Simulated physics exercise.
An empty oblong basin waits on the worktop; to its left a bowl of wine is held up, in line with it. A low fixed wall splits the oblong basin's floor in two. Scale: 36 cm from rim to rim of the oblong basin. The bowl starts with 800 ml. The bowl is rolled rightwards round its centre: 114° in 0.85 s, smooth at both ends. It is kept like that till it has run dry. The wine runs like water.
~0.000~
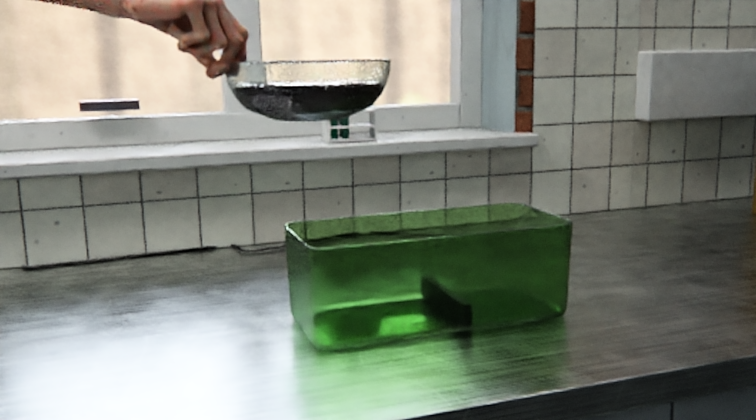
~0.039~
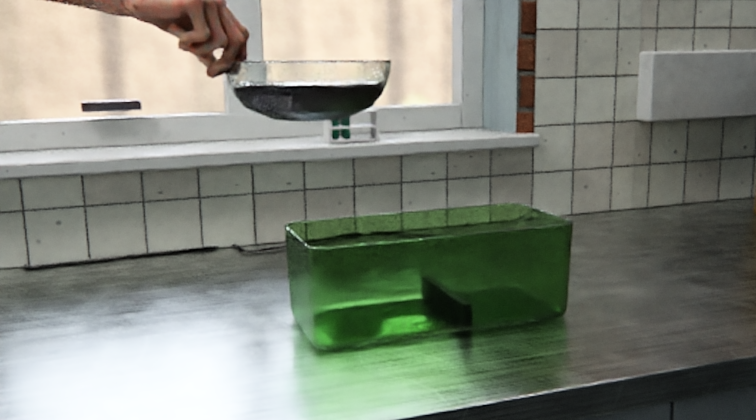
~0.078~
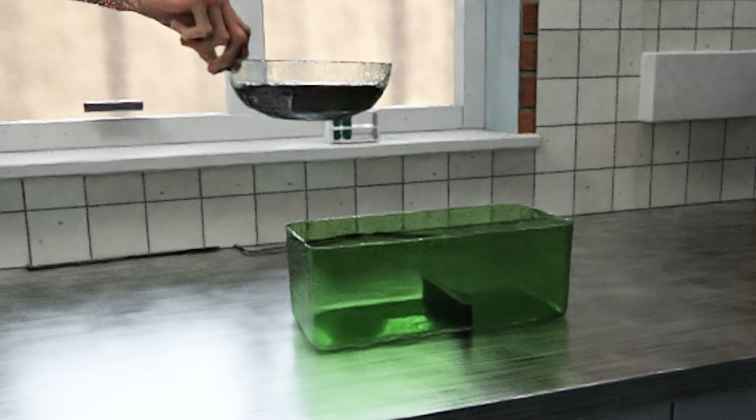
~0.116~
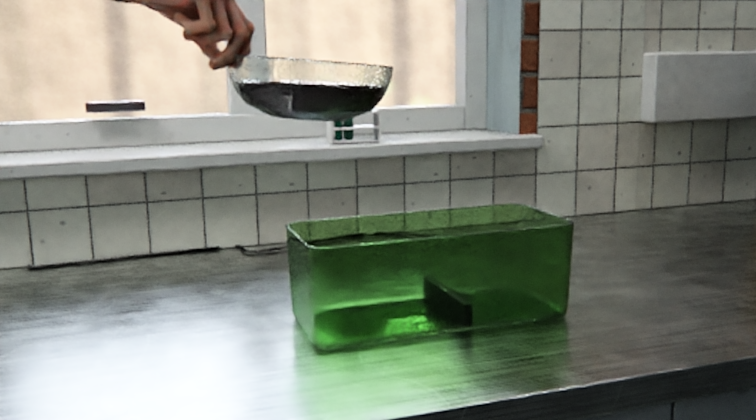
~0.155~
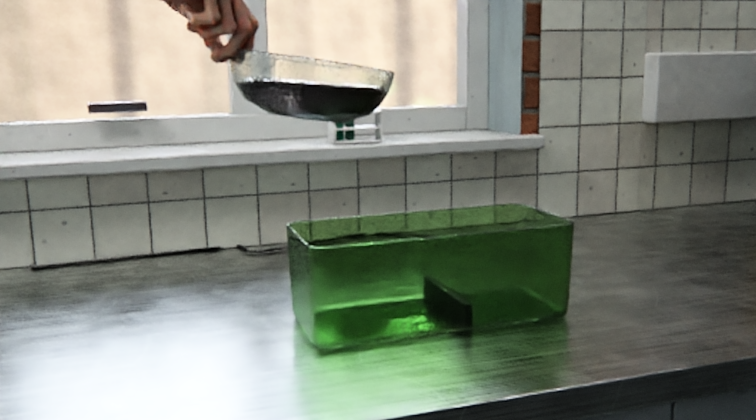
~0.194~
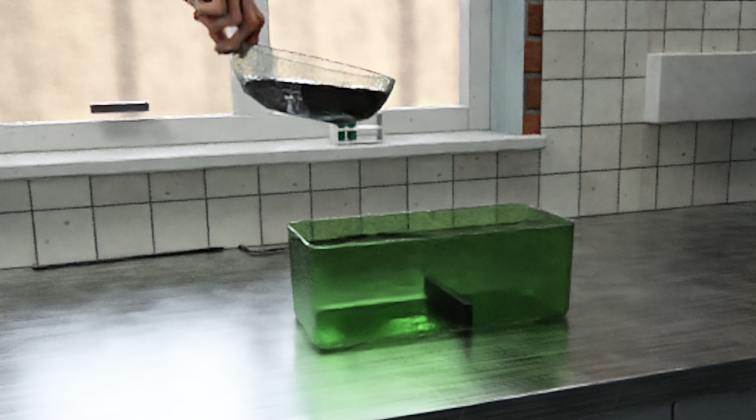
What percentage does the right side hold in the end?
Roughly 29 per cent is past the wall.
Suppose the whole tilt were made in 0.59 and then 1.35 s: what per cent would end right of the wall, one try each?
First 30, then 35 per cent.
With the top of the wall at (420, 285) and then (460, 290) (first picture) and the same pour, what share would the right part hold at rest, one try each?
In turn about 60 and 20 per cent.
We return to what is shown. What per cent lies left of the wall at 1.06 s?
Near 68 in a hundred.
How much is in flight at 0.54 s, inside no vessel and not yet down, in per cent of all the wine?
Near 66 in a hundred.
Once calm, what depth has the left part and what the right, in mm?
Some 20 mm on the left and 10 mm on the right.
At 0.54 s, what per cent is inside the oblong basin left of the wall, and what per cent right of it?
Some 16 per cent left and 2 right.
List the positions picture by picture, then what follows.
In the first picture, it leans 0°; its right rim is at (385, 61); the wine meets the walls at (233, 86) and (378, 81); the oblong basin's rim runs from (296, 237) to (546, 213); the wall's top is at (445, 290).
In the second picture, it leans 1°; its right rim is at (385, 62); the wine meets the walls at (233, 85) and (379, 82).
In the third picture, it leans 2°; its right rim is at (386, 65); the wine meets the walls at (233, 84) and (379, 83).
In the fourth picture, it leans 5°; its right rim is at (388, 69); the wine meets the walls at (234, 81) and (380, 85).
In the fifth picture, it leans 9°; its right rim is at (389, 75); the wine meets the walls at (237, 80) and (380, 88).
In the sixth picture, it leans 14°; its right rim is at (390, 82); the wine meets the walls at (241, 78) and (383, 90).
Then, 0.54 s in, the tilt is 81° and 16 per cent is still to pour, 17 is left of the wall and 2 right of it.
Then, 0.80 s in, the tilt is 113° and 0 per cent is still to pour, 69 is left of the wall and 27 right of it.
Then, 1.06 s in, the tilt is 114° and 0 per cent is still to pour, 68 is left of the wall and 29 right of it.
Then, 1.35 s in, the tilt is 114° and 0 per cent is still to pour, 68 is left of the wall and 29 right of it.
Finally, 68 per cent lies left of the wall, 29 right of it and 2 outside.
